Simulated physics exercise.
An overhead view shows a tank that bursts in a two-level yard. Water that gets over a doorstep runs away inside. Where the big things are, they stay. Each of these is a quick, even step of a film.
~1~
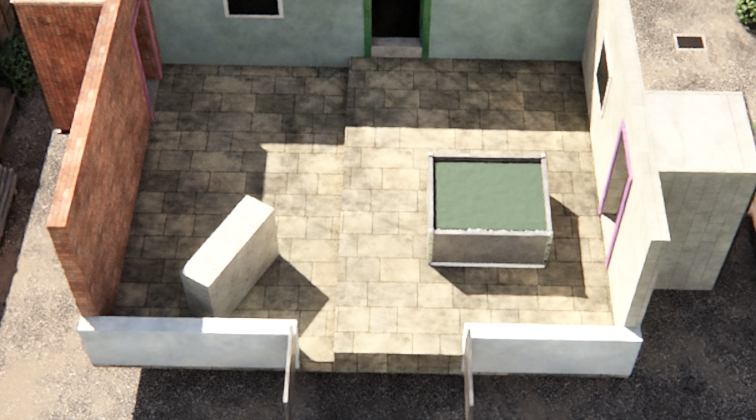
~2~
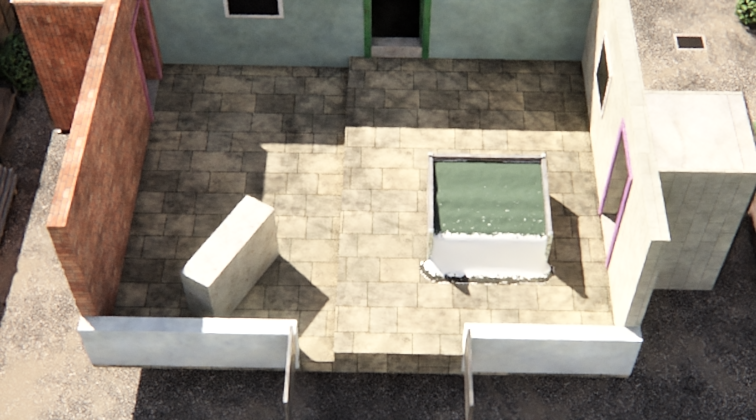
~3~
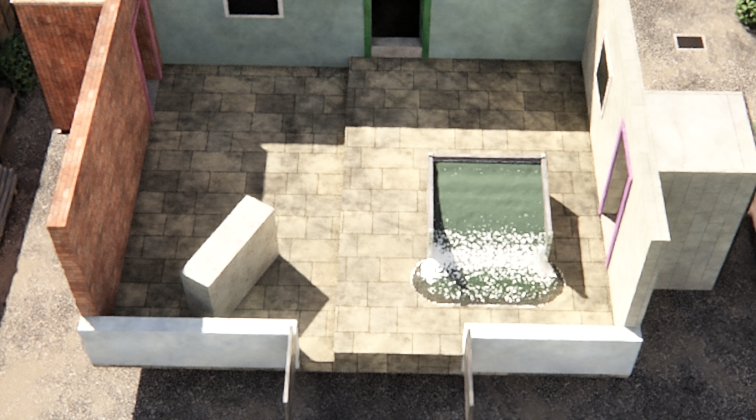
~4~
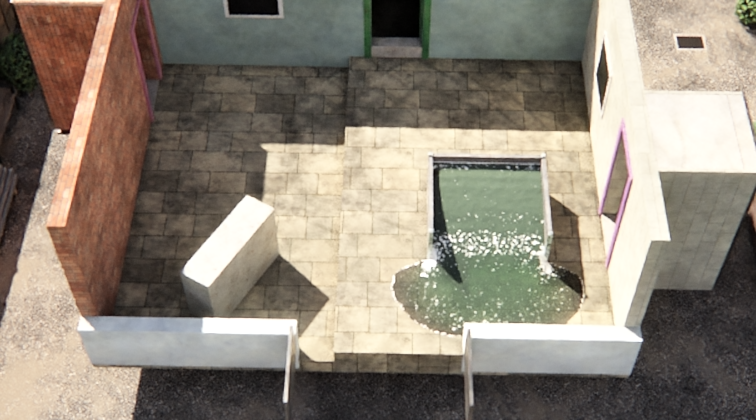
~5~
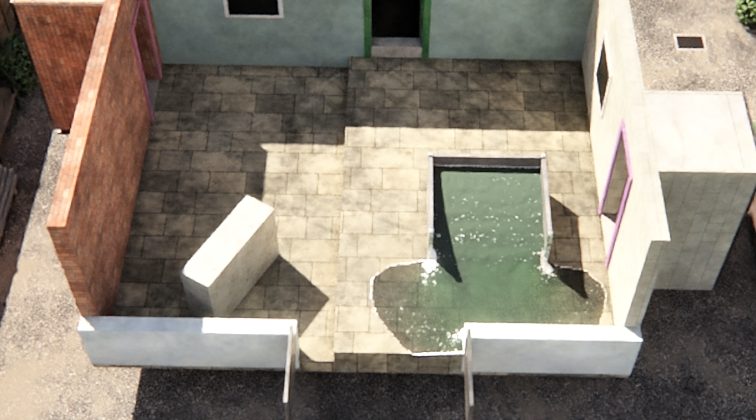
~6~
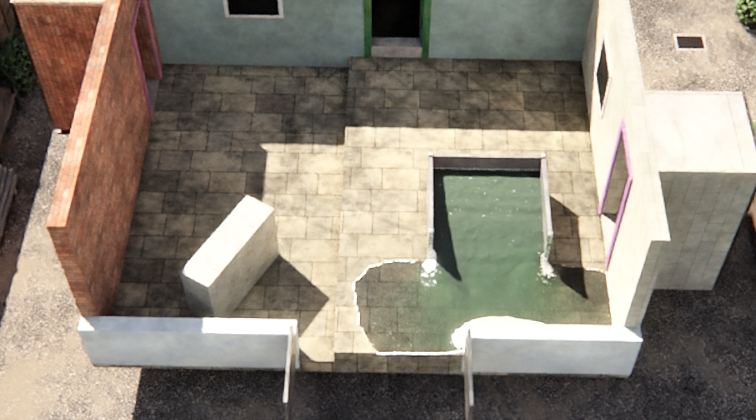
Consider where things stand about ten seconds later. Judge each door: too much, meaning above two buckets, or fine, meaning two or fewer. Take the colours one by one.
Green door: Fine, purple door: Fine, pink door: Fine.
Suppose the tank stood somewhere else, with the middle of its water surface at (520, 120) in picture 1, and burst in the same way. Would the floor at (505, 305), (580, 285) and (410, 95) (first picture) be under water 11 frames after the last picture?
Spot by spot, in the order asked: Swamped, swamped, untouched.
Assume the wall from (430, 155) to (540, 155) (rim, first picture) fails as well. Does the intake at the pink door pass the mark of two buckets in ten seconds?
Pink door: Exceeds the limit.
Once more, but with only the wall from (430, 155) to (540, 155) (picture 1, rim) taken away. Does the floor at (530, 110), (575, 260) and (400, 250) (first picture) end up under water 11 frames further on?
Point one reached; point two not reached; point three not reached.
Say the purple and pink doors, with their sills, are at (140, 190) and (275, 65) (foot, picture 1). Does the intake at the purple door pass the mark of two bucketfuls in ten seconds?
Note - purple door: Short of the mark.
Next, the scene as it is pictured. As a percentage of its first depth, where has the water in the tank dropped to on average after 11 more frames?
By my count, 20 per cent.
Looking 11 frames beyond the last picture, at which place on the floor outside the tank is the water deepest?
Pointing at (610, 343).
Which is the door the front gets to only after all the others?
Answer: The pink one.
A moment on, water covers 15 % of the floor; the green door not reached, the purple door not reached, the pink door not reached.
Next, water covers 15 % of the floor; the green door not reached, the purple door wet at the sill, nothing in, the pink door not reached.
Then, water covers 35 % of the floor; the green door not reached, the purple door under two buckets in, the pink door not reached.
Later, water covers 50 % of the floor; the green door wet at the sill, nothing in, the purple door under two buckets in, the pink door not reached.
In the end, water covers 80 % of the floor; the green door wet at the sill, nothing in, the purple door under two buckets in, the pink door wet at the sill, nothing in.
